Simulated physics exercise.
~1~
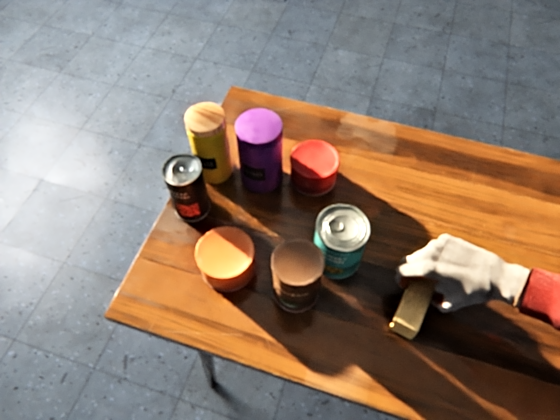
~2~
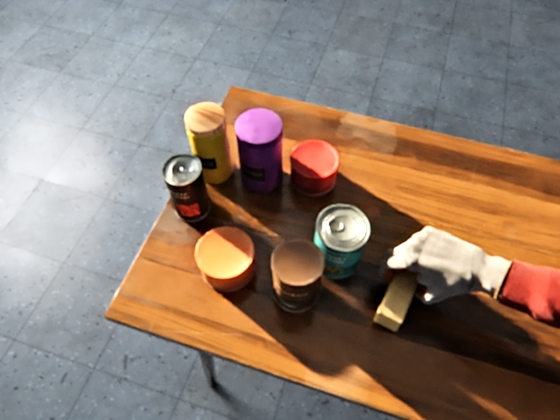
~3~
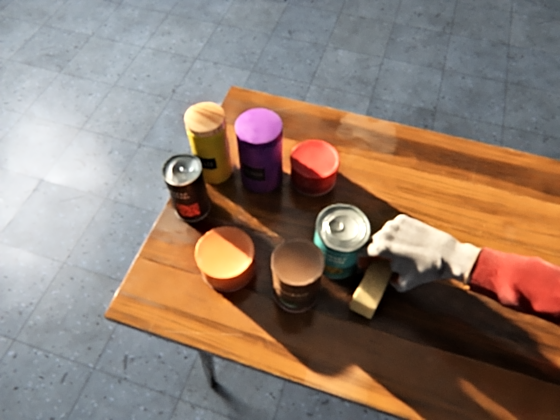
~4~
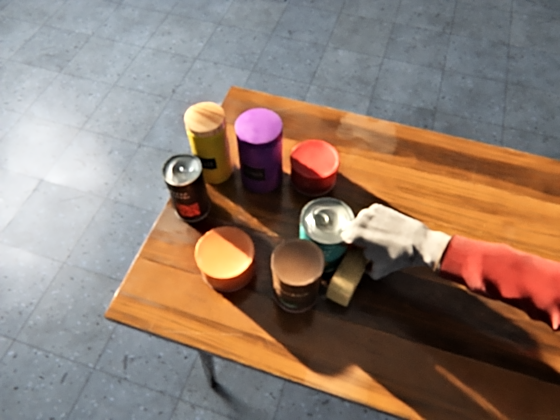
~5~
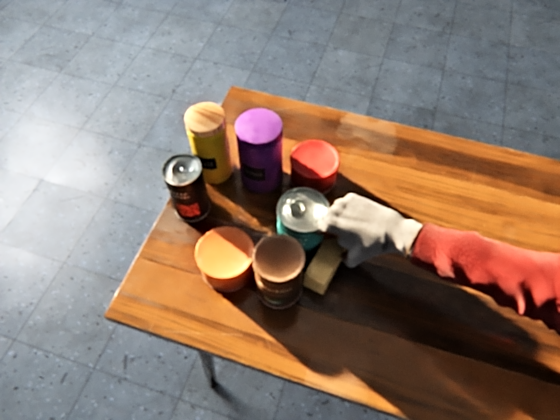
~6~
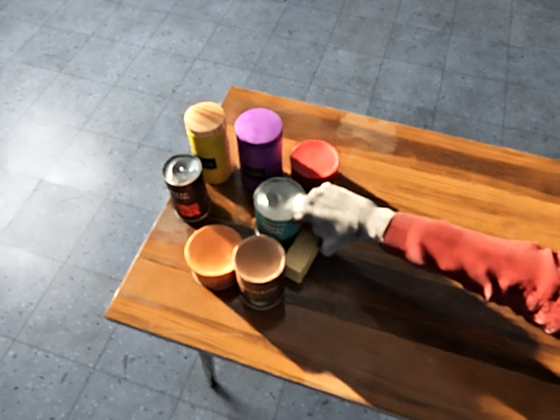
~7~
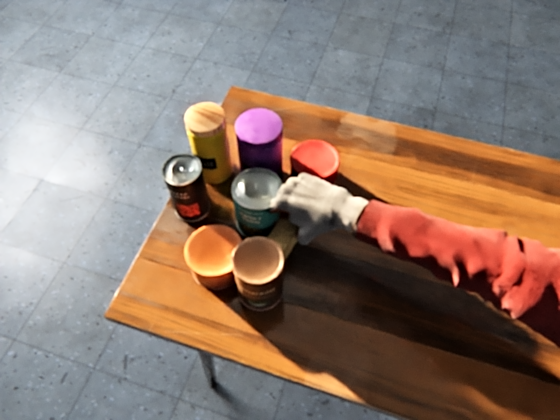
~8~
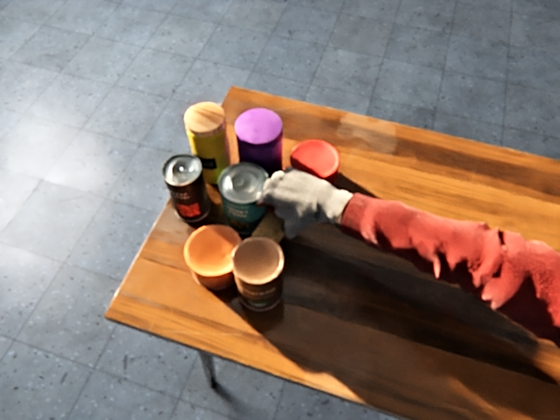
A gloved hand in a red sleeve slid a small block left across a wooden table, pushing the turquoise tin toward the black one and nudging the brown tin and orange tub slightly left, and everything was still upright at the end.
